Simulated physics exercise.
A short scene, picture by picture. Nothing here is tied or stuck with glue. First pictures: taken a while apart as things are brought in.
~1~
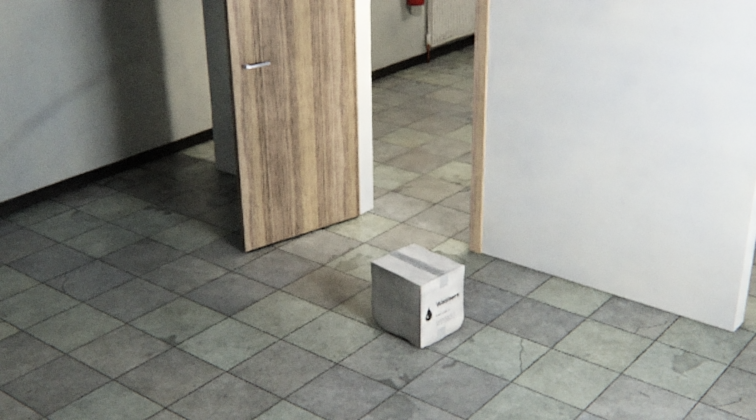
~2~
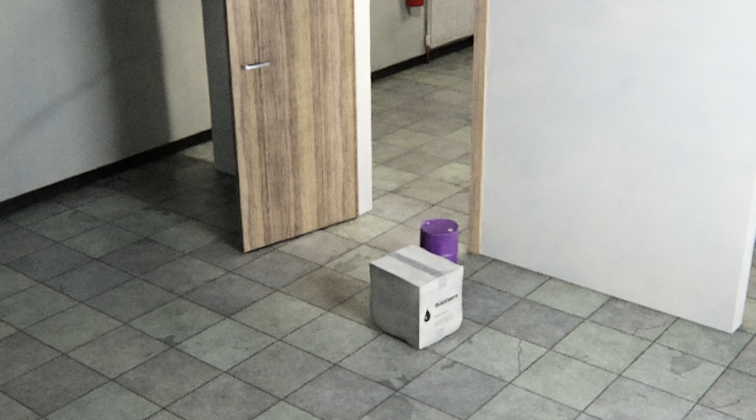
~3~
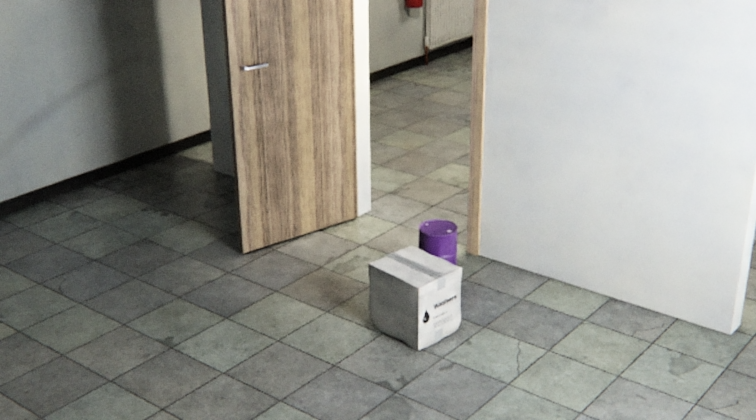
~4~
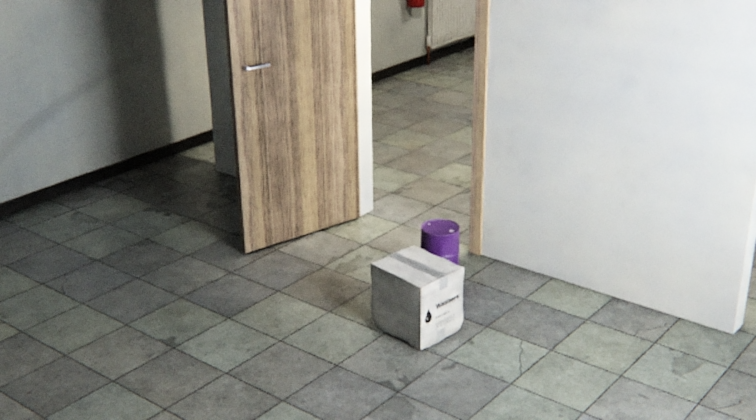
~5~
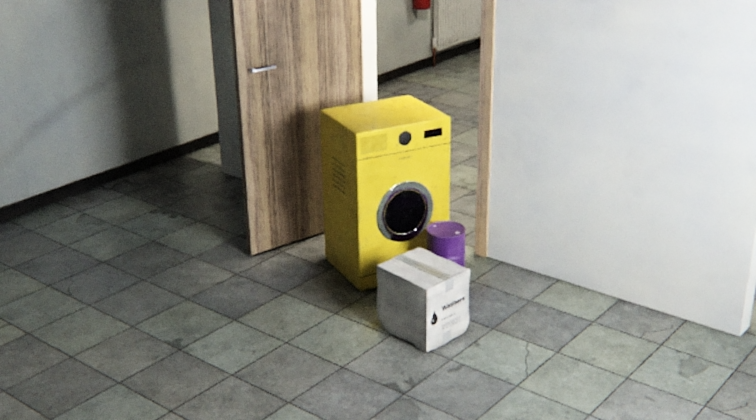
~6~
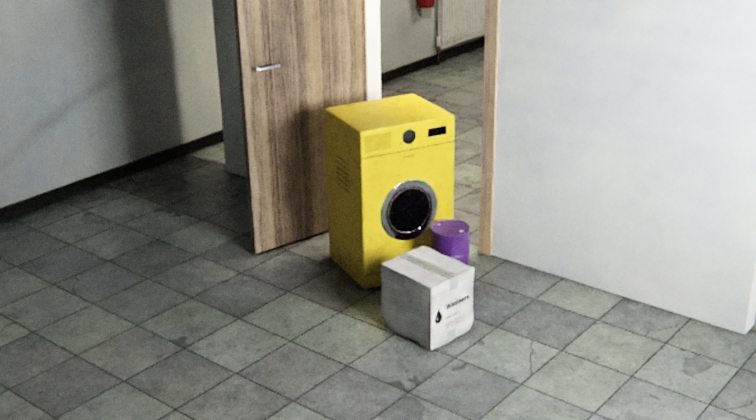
A grey tiled room with pale walls is seen from above, looking toward an open doorway with a wood-grain door standing wide on its left. A white box sits on the floor before the opening, then a purple bucket-like container appears behind it, and later a yellow front-loading appliance appears behind them both. The door stays still, while the view shifts very slightly.
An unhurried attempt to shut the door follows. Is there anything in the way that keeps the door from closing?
Yes - the door does not close.
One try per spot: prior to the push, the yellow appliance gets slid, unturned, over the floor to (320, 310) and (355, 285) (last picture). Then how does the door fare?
The first time the door finishes its swing, the second time it is obstructed.
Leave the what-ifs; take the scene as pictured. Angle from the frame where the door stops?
About 75°.
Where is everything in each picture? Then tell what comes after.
Door wide open and still, in the first picture.
Door wide open and still; white box (416, 296), in the second picture.
Door wide open and still; white box (415, 297), in the third picture.
Door wide open and still; white box (417, 297), in the fourth picture.
Door wide open and still; white box (423, 299), in the fifth picture.
Door wide open and still; yellow appliance (389, 190), in the sixth picture.
Then, 0.30 s past the last view, door at 99°.
Then, 0.50 s past the last view, door at 89°.
Then, 0.60 s past the last view, door at 83°.
Then, 0.80 s past the last view, door at 74°.
Finally, door at 74°; all 3 still in place. Final places as the last picture's camera would see them, yellow appliance near (390, 190).
